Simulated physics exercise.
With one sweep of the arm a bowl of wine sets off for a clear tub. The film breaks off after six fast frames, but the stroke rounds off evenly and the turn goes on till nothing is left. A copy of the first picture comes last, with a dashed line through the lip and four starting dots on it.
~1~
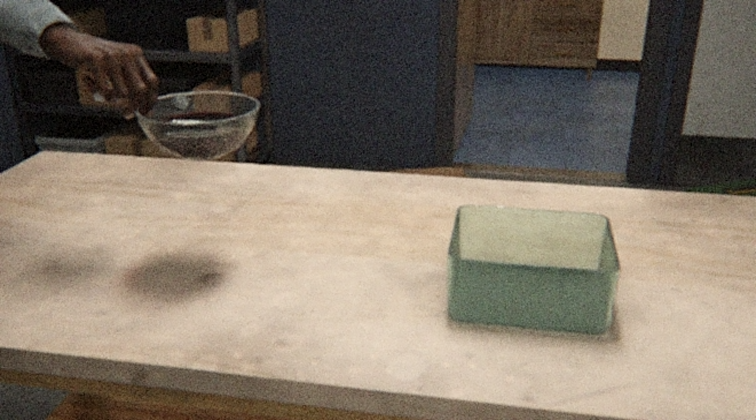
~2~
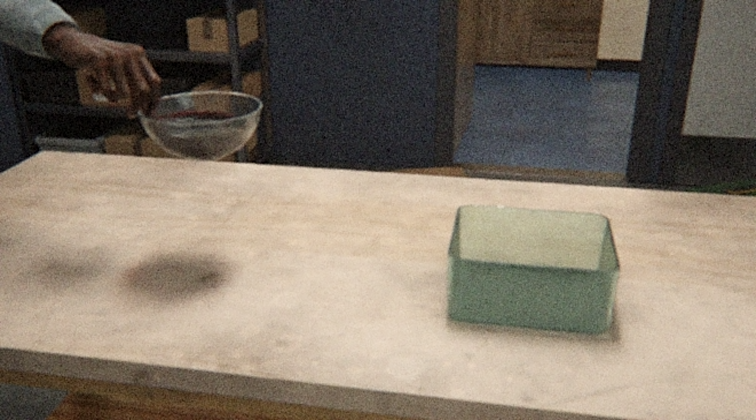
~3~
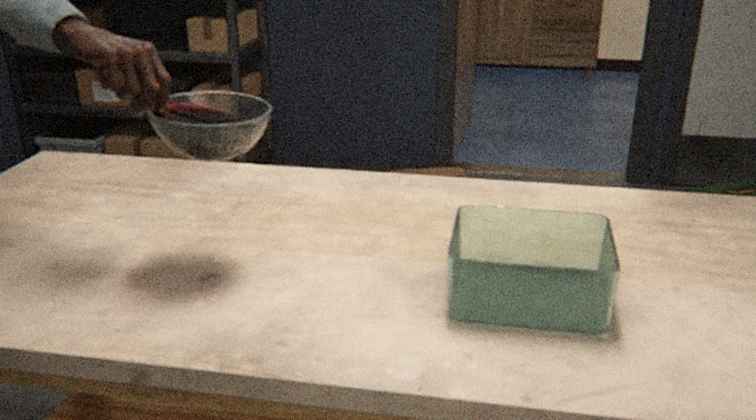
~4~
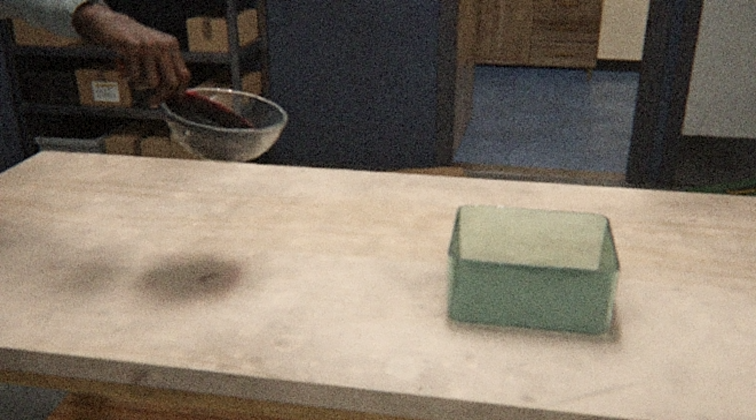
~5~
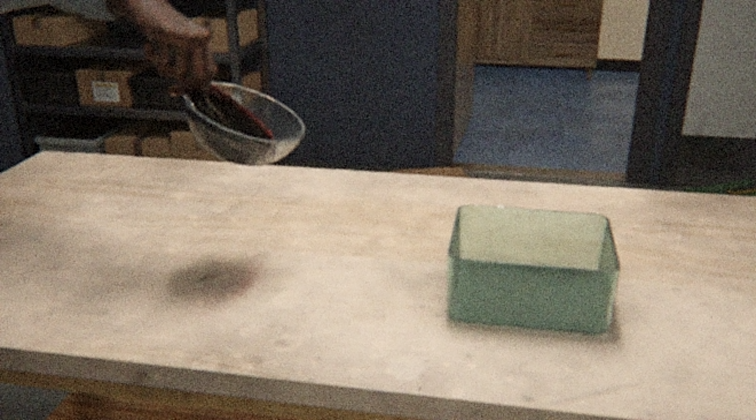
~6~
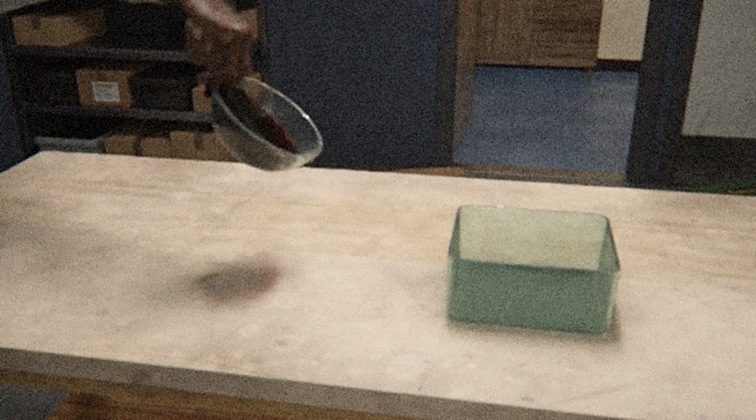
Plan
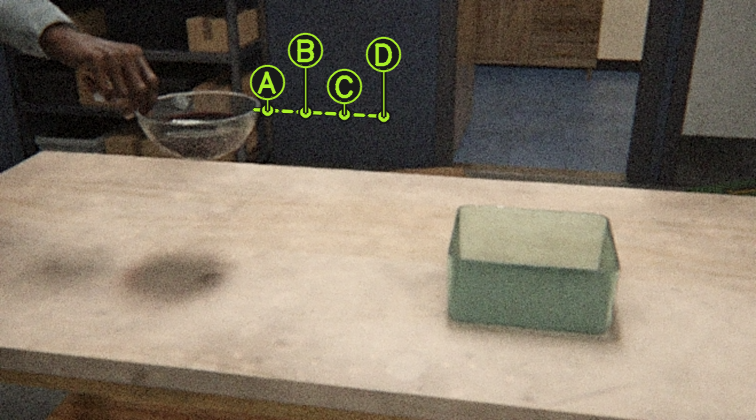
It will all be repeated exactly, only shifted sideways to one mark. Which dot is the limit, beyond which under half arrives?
The limit is B.
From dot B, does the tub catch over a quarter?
Yes, clearly.
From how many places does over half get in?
Three of the four.
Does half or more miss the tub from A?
Yes, that goes wrong.
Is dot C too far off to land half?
No, not at all.
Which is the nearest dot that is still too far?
That is dot A.
In lime, A at (267, 110); B at (305, 112); C at (344, 114); D at (383, 116).
For dot A, about 19 % lands in the tub, 72 % falls short and 9 % goes beside or beyond.
For dot B, about 64 % lands in the tub, 14 % falls short and 23 % goes beside or beyond.
For dot C, about 70 % lands in the tub, 12 % falls short and 18 % goes beside or beyond.
For dot D, about 88 % lands in the tub, 6 % falls short and 6 % goes beside or beyond.
